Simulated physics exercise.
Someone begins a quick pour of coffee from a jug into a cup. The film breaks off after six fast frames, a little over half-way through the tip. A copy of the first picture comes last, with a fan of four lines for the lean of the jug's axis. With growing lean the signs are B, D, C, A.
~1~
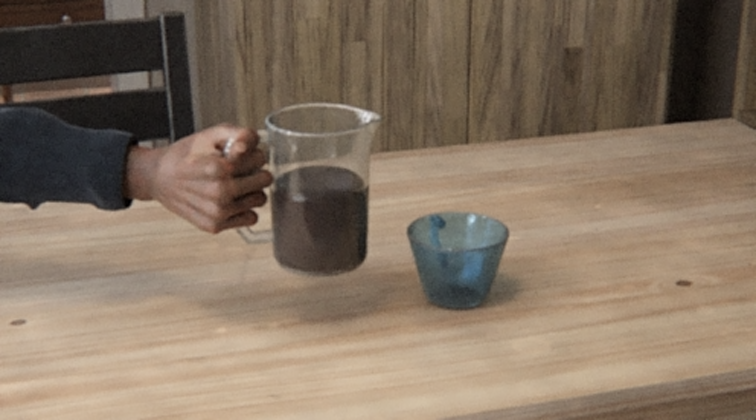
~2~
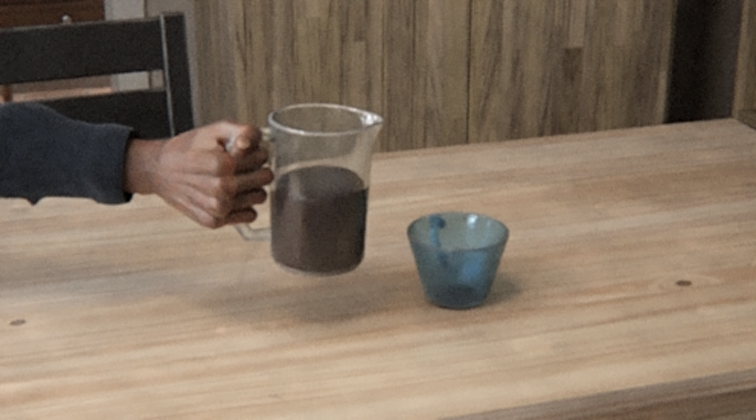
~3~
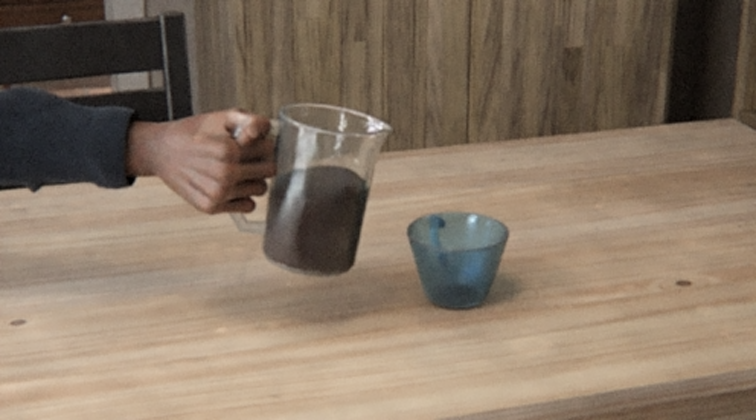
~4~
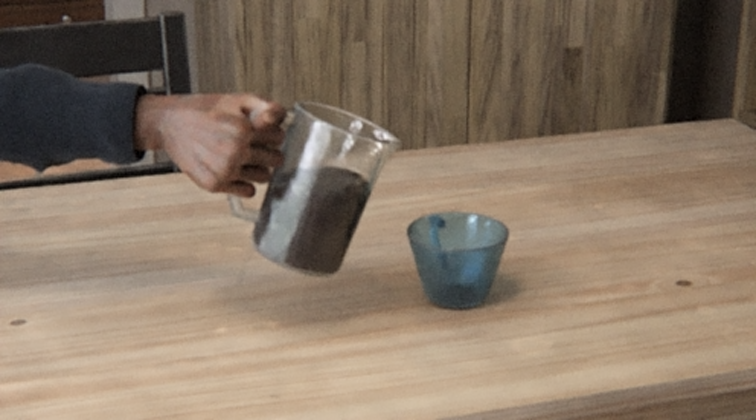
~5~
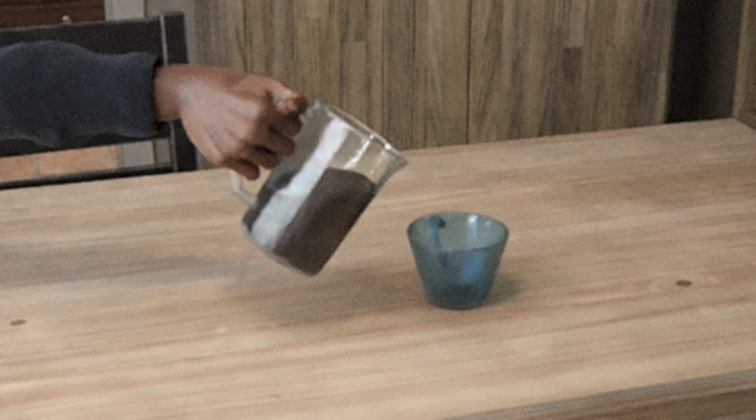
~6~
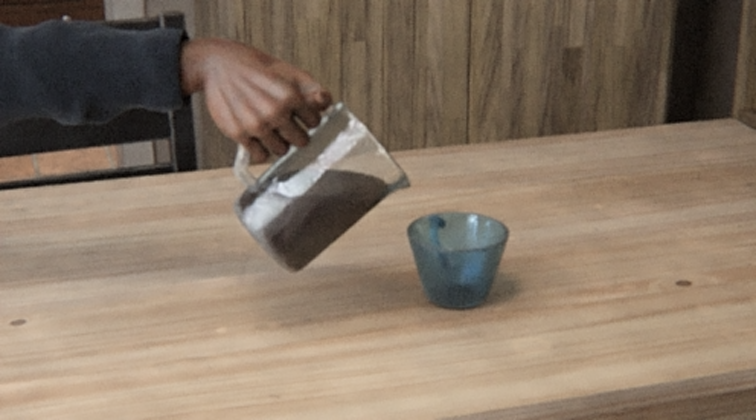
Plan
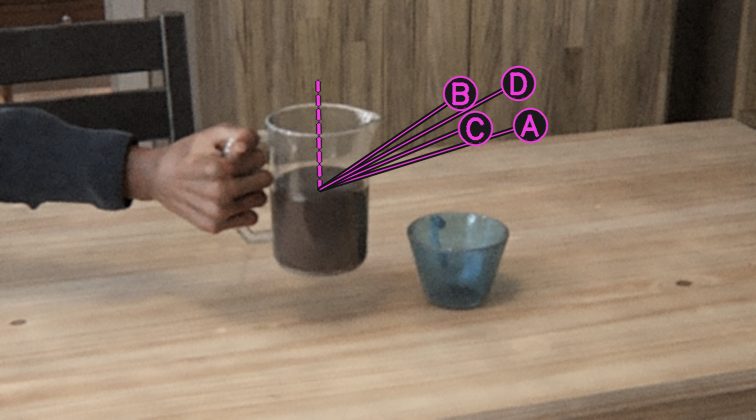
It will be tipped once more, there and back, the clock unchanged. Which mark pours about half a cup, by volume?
C.
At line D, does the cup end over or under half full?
Under half.
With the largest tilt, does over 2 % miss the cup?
No, it does not.
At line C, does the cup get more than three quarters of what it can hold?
No, less.
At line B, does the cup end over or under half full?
Under.
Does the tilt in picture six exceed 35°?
Yes.
On the marked copy, A at (513, 129); B at (446, 103); C at (458, 131); D at (502, 90).
With A, the cup ends with about 73 % of what it can hold.
With B, the cup ends with about 14 % of what it can hold.
With C, the cup ends with about 51 % of what it can hold.
With D, the cup ends with about 30 % of what it can hold.
